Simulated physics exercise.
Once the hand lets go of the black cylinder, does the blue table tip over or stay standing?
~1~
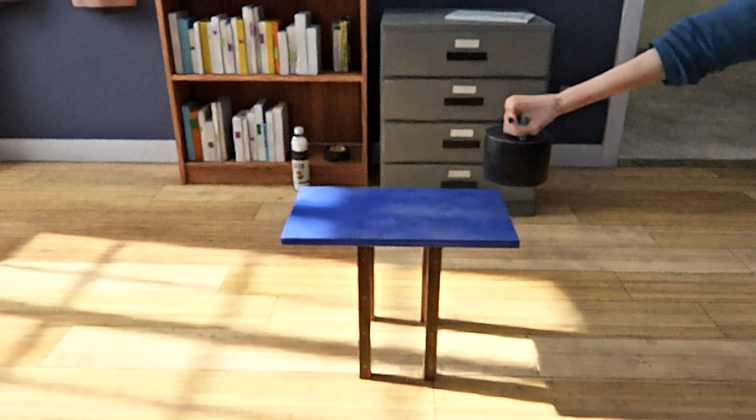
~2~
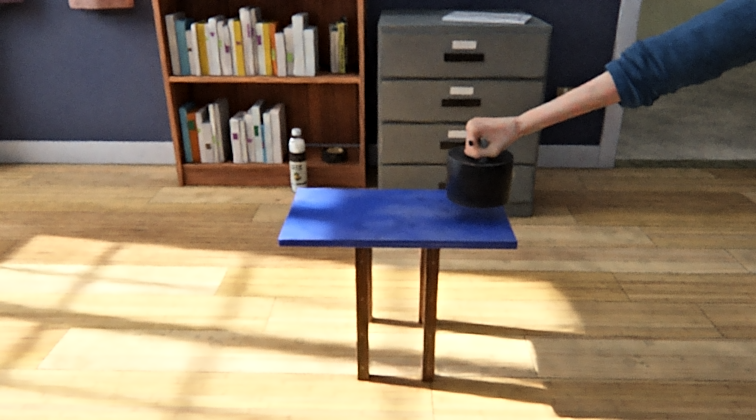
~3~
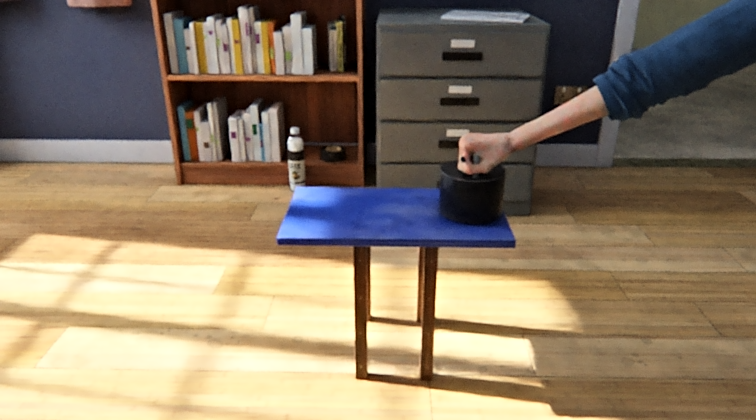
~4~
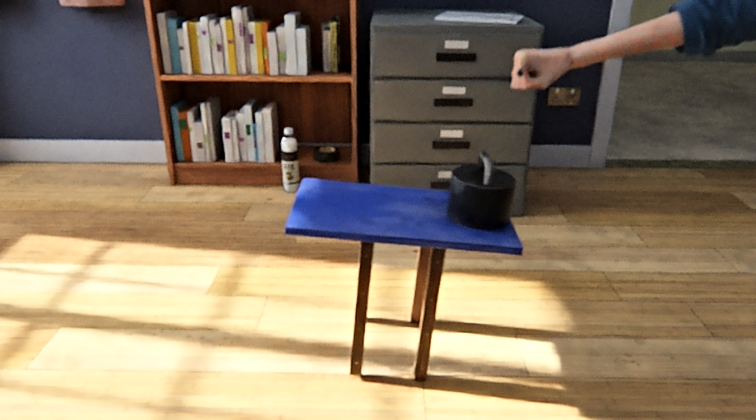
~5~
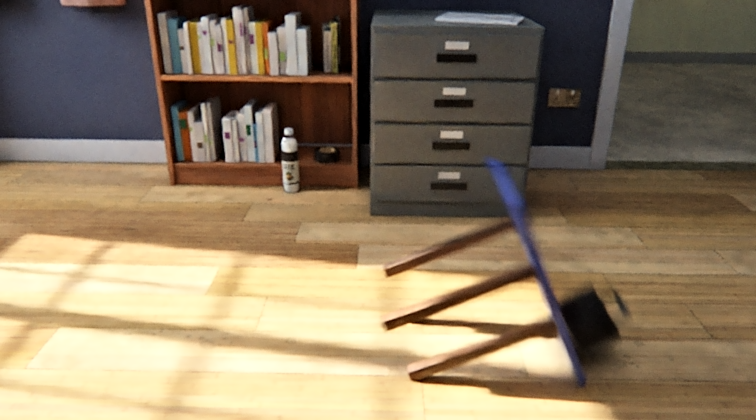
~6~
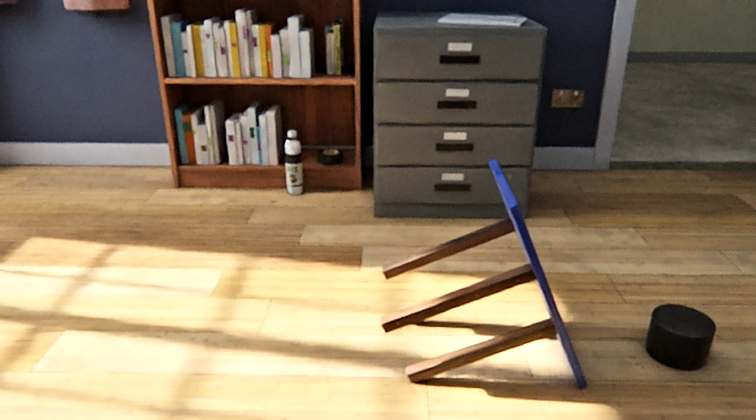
The blue table tips over to the right and ends up on its side, with the black cylinder on the floor.
